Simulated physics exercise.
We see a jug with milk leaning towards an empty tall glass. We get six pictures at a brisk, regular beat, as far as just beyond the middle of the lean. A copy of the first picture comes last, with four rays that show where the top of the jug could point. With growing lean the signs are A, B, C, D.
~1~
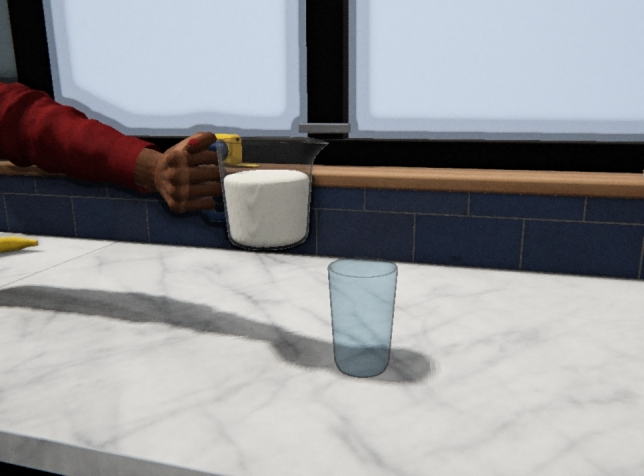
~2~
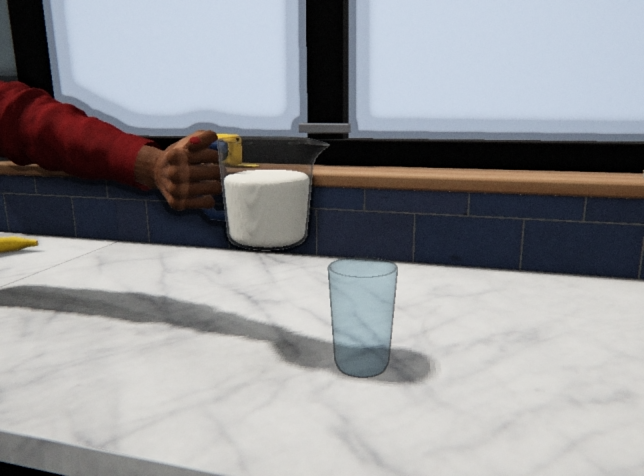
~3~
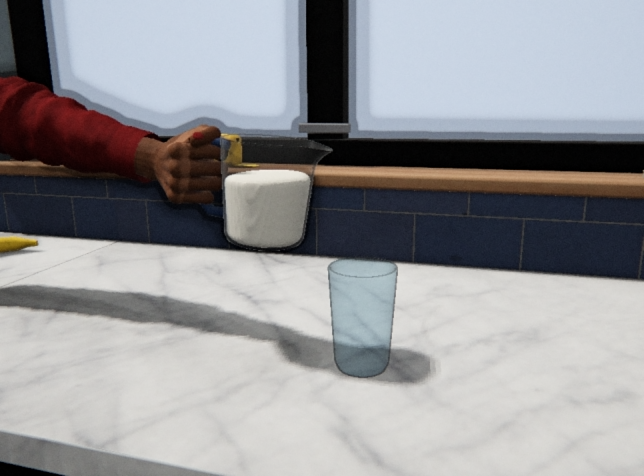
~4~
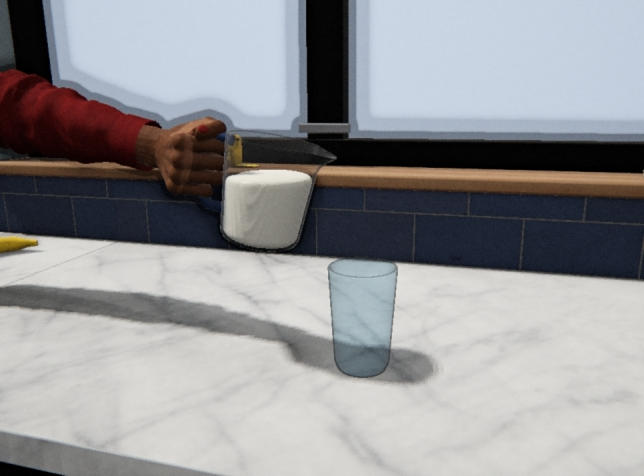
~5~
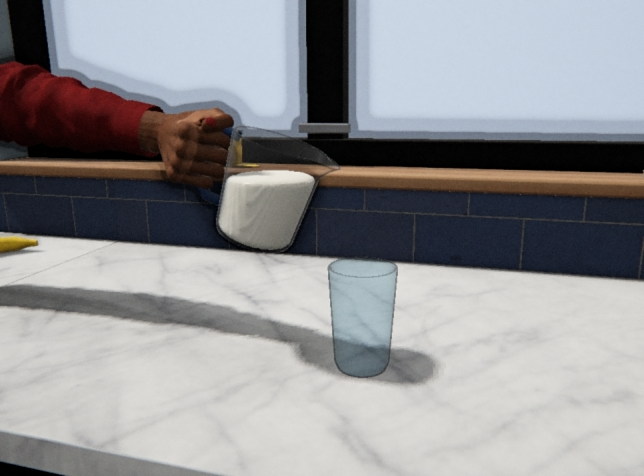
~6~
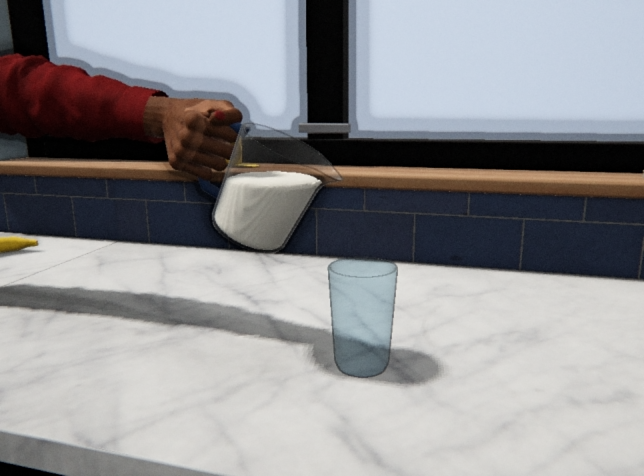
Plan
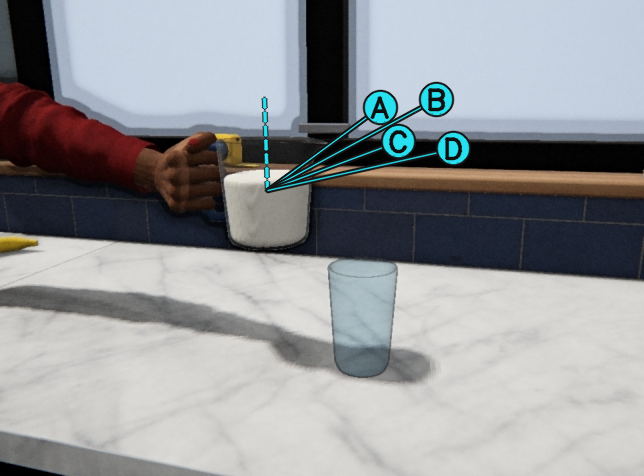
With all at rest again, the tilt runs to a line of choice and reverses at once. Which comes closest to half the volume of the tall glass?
It is B.
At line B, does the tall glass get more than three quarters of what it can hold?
No.
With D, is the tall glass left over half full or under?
Over half.
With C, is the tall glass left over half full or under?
Over.
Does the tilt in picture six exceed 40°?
No.
On the marked copy, A at (367, 117); B at (421, 107); C at (382, 147); D at (437, 152).
With A, the tall glass ends with about 33 % of what it can hold.
With B, the tall glass ends with about 51 % of what it can hold.
With C, the tall glass ends with about 71 % of what it can hold.
With D, the tall glass ends with about 85 % of what it can hold; 4 % of the milk is spilt.
